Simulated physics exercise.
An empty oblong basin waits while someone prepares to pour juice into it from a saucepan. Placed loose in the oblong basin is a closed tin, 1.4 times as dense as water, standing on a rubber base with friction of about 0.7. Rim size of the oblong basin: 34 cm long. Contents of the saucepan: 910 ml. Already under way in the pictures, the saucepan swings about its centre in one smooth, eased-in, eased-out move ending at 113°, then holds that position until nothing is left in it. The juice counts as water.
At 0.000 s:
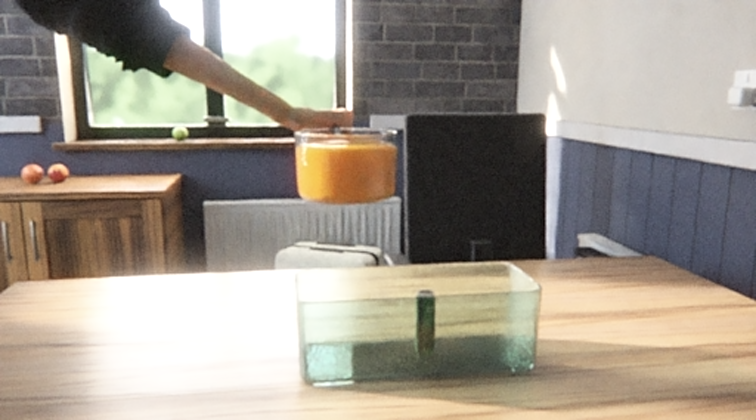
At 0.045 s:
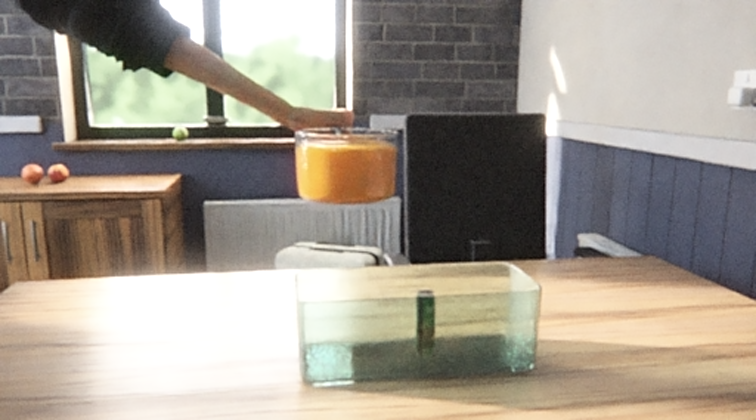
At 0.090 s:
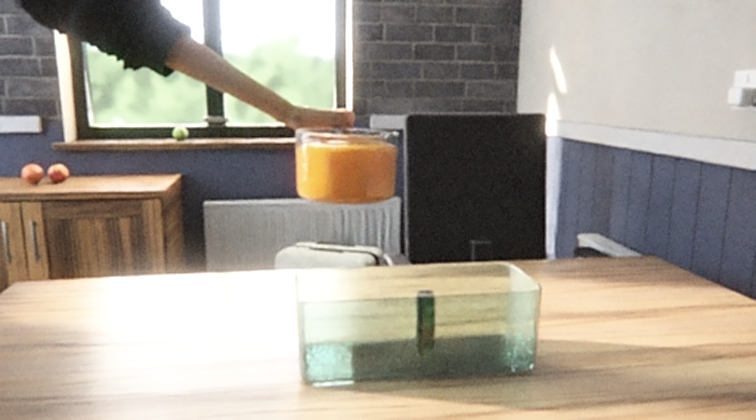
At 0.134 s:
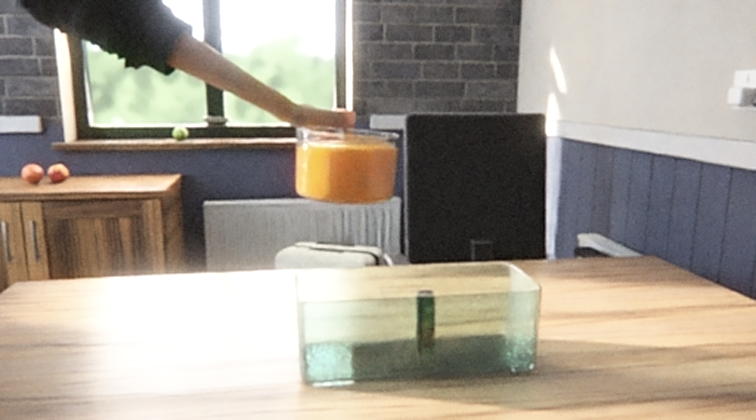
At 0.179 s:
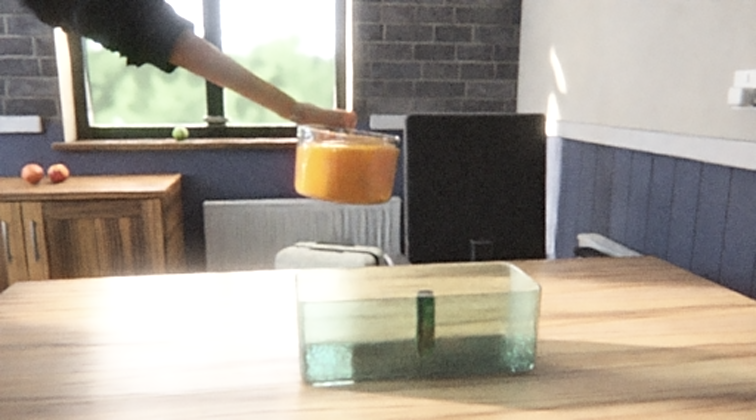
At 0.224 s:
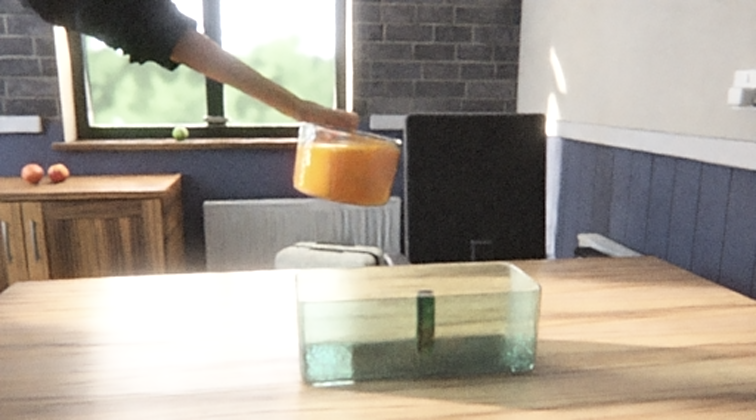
The clip opens with a hand holding a clear container of orange juice above an empty, greenish glass basin on a wooden table, a small dark object standing inside the basin. The container hangs level at first, then tilts slightly, its right side dipping gently while the basin stays still.
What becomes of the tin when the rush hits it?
The tin stays upright.
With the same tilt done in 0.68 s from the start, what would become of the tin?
Well, the tin simply holds firm.
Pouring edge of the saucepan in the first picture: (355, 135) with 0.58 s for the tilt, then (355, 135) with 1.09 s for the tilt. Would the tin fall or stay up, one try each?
Trial 1 - tin tips; trial 2 - tin tips.
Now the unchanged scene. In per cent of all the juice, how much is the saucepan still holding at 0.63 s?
I'd put it near 62 percent.
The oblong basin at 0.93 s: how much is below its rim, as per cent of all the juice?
Near 76 in a hundred.
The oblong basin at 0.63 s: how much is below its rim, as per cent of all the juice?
Close to 7 in a hundred.
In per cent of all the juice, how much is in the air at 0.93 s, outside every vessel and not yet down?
In-air share: About 14 %.
After 0.63 s the tilt is 71° and 62 per cent is still to pour; the tin stands where it began.
After 0.93 s the tilt is 107° and 10 per cent is still to pour; the tin stands where it began.
After 1.25 s the tilt is 113° and 0 per cent is still to pour; the tin stands where it began.
After 1.59 s the tilt is 113° and 0 per cent is still to pour; the tin stands where it began.
In the end the tin stands where it began.
